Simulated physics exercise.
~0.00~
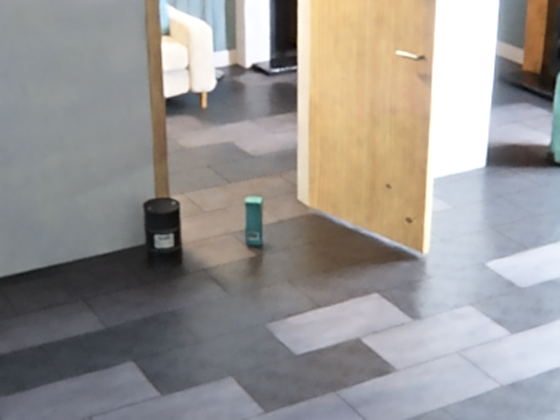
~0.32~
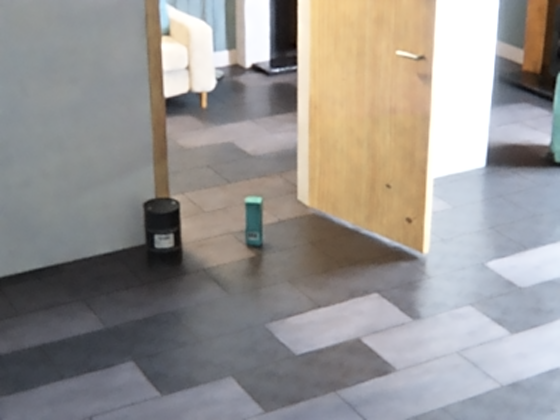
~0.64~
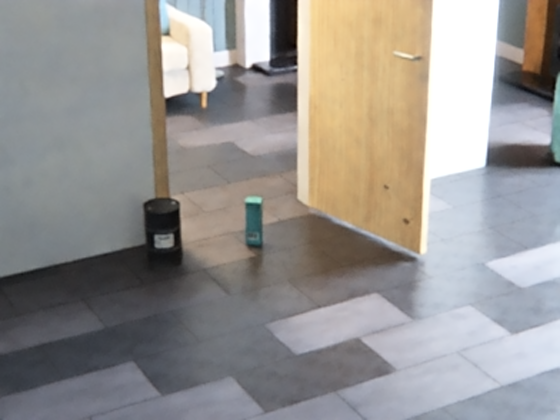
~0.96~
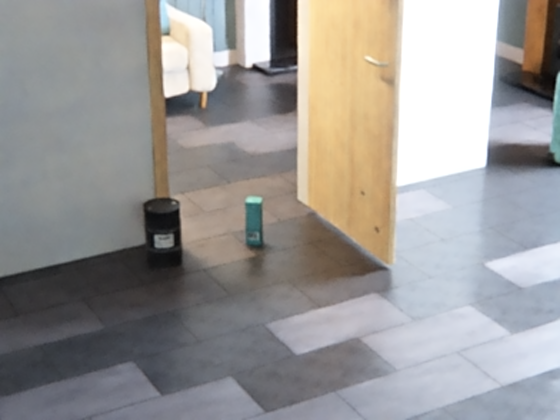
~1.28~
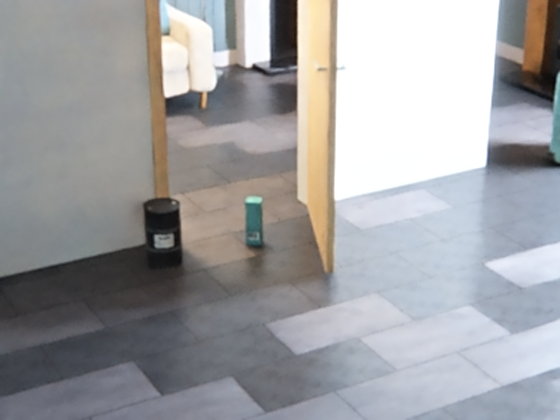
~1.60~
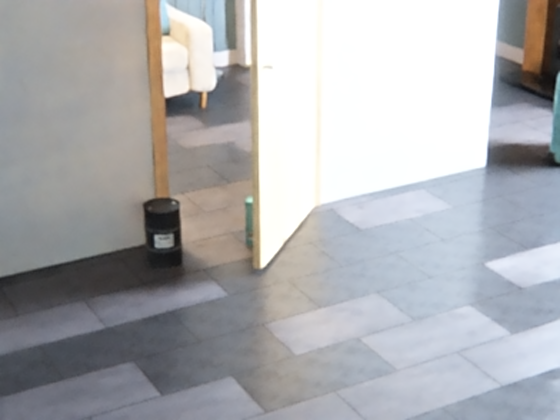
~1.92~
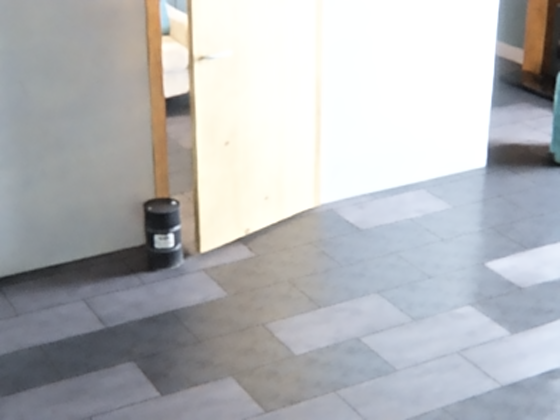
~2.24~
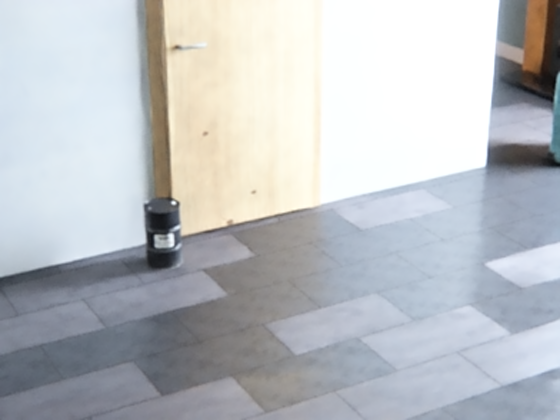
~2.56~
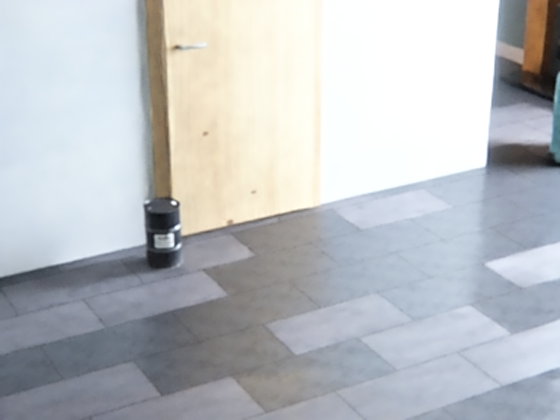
A wooden door stands wide open in a pale wall, seen from slightly above across a floor of dark and light grey planks. A black canister sits by the left side of the doorway, a turquoise carton stands upright in the opening, and a cream armchair shows in the room beyond. The door starts slowly, then swings leftward towards its frame, with no hand in sight. As it sweeps across, it covers the carton and then the armchair. It ends fully shut, the carton out of view and the canister still standing in its place.
